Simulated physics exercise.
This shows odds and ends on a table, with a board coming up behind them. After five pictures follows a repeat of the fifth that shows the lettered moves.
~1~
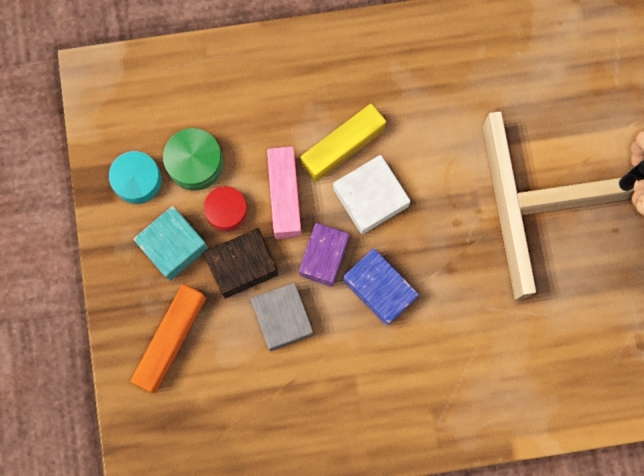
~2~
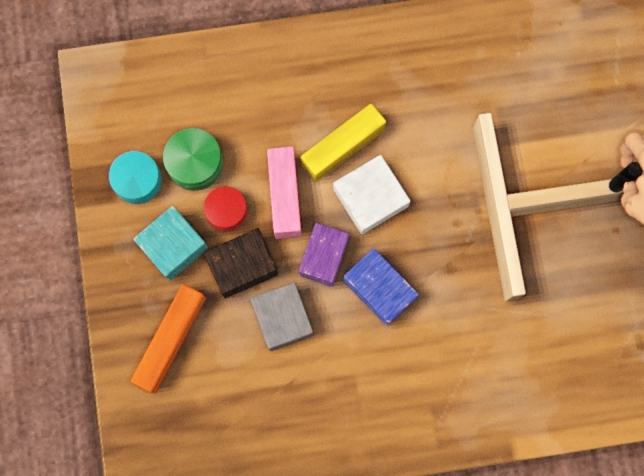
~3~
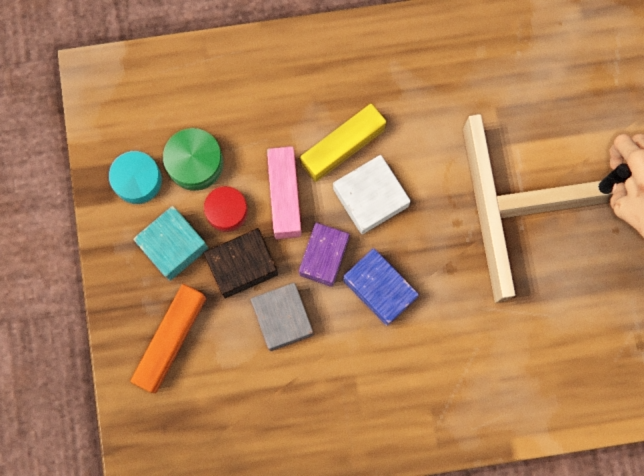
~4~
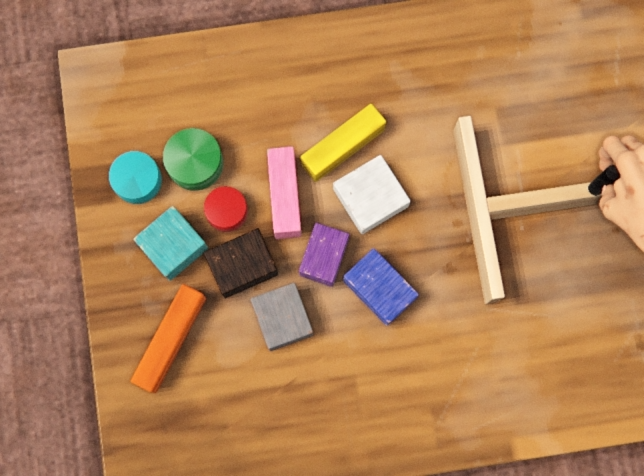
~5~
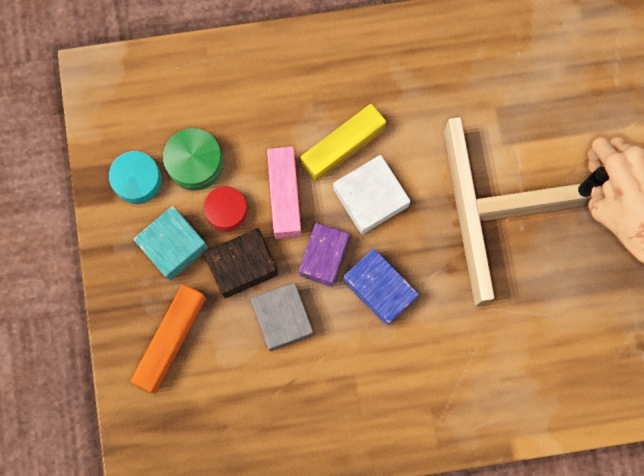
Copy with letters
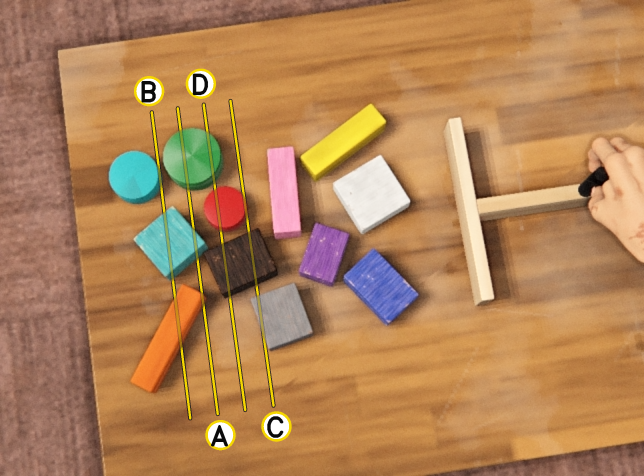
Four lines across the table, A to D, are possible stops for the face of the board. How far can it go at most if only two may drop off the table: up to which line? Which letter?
Line A.
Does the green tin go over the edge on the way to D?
By then, no.
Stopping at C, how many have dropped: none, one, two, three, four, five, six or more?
The count is none.
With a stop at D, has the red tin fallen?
By then, no.
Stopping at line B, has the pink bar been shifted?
Yes.
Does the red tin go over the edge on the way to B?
Yes.
On the marked copy, A at (197, 257); B at (170, 261); C at (251, 249); D at (224, 253).
Taking A. A third of the way, board (373, 222); yellow stick (336, 136); blue block (341, 290).
Two thirds of the way, board (272, 237); turquoise tin (97, 186); turquoise block (130, 254).
When it is over, board (198, 248); turquoise tin over the edge; turquoise block over the edge; two fallen.
As for the rest, B drops five; C is within the limit but short; D is within the limit but short.
